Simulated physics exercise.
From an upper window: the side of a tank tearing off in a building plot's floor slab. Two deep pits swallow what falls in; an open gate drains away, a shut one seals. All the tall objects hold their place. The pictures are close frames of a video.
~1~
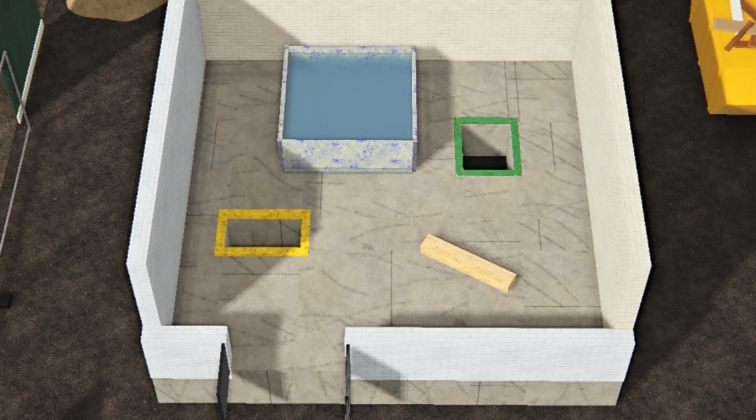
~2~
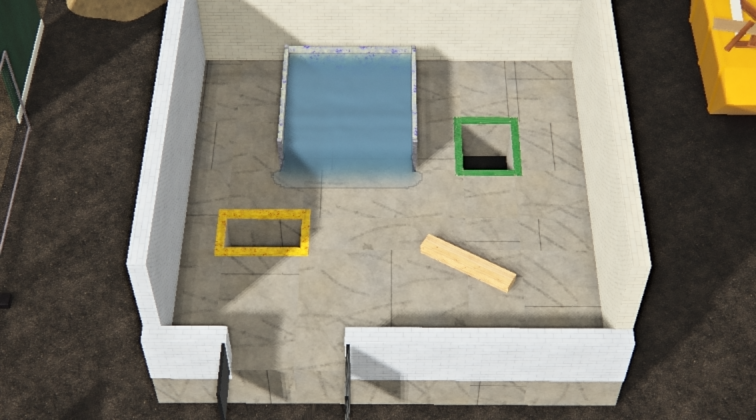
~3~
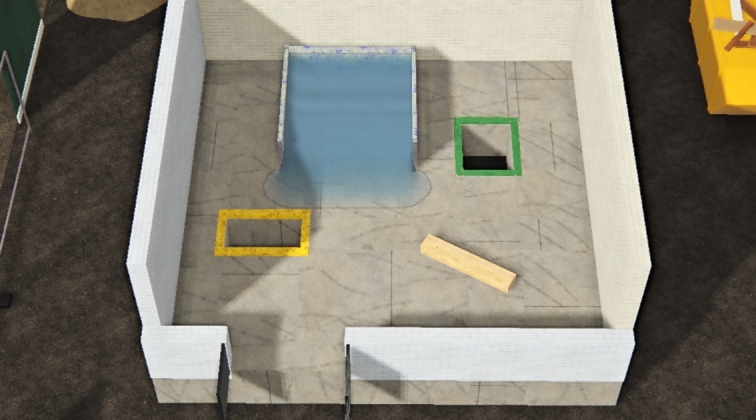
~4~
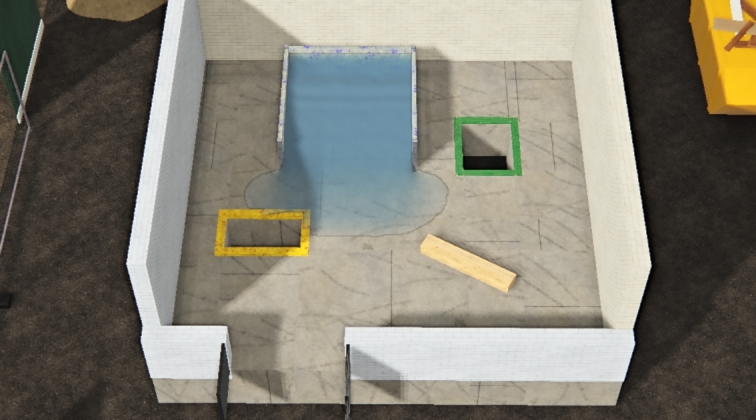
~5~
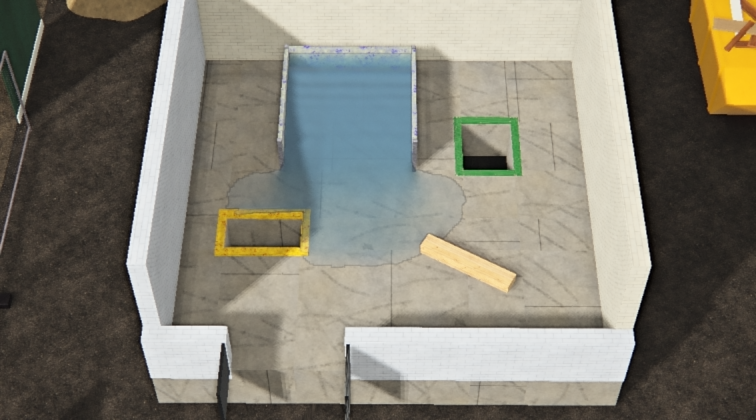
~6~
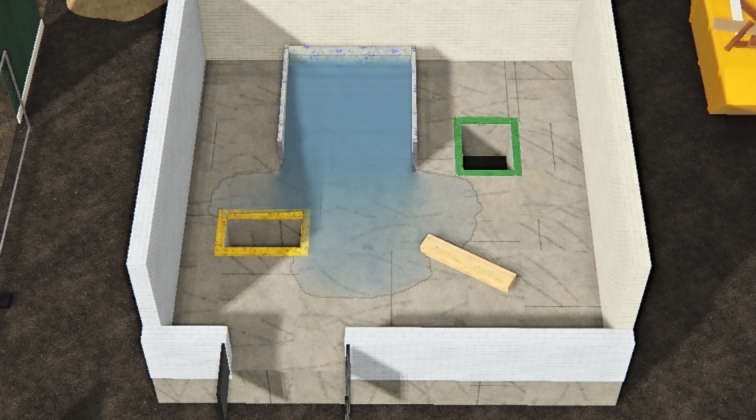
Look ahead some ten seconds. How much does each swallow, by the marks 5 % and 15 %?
The gate takes more than 15 %; the green pit takes between 5 and 15 %; the yellow pit takes more than 15 %.
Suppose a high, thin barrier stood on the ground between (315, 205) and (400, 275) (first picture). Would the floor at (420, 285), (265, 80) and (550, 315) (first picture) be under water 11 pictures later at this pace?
In that order: Wet, dry, under water.
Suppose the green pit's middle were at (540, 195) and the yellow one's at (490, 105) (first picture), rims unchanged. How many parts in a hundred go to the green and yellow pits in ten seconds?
Roughly, in per cent: Green 12, yellow 0.
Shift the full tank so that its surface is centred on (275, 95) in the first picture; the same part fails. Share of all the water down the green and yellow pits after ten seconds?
Parts in a hundred: Green 4, yellow 40.
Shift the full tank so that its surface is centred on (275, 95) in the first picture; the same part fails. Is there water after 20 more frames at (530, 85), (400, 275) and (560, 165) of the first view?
As listed: Not flooded, wet, dry.
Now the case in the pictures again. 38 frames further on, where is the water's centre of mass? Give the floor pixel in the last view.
Roughly at (411, 234).
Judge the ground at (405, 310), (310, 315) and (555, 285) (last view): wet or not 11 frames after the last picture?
One after the other: Covered, under water, covered.
A moment on, water covers 35 % of the floor; the gate 1 %, the green pit 0 %, the yellow pit 6 %.
Next, water covers 45 % of the floor; the gate 6 %, the green pit 0 %, the yellow pit 12 %.
Then, water covers 55 % of the floor; the gate 15 %, the green pit 0 %, the yellow pit 16 %.
Later, water covers 75 % of the floor; the gate 22 %, the green pit 1 %, the yellow pit 18 %.
In the end, water covers 95 % of the floor; the gate 26 %, the green pit 7 %, the yellow pit 18 %.
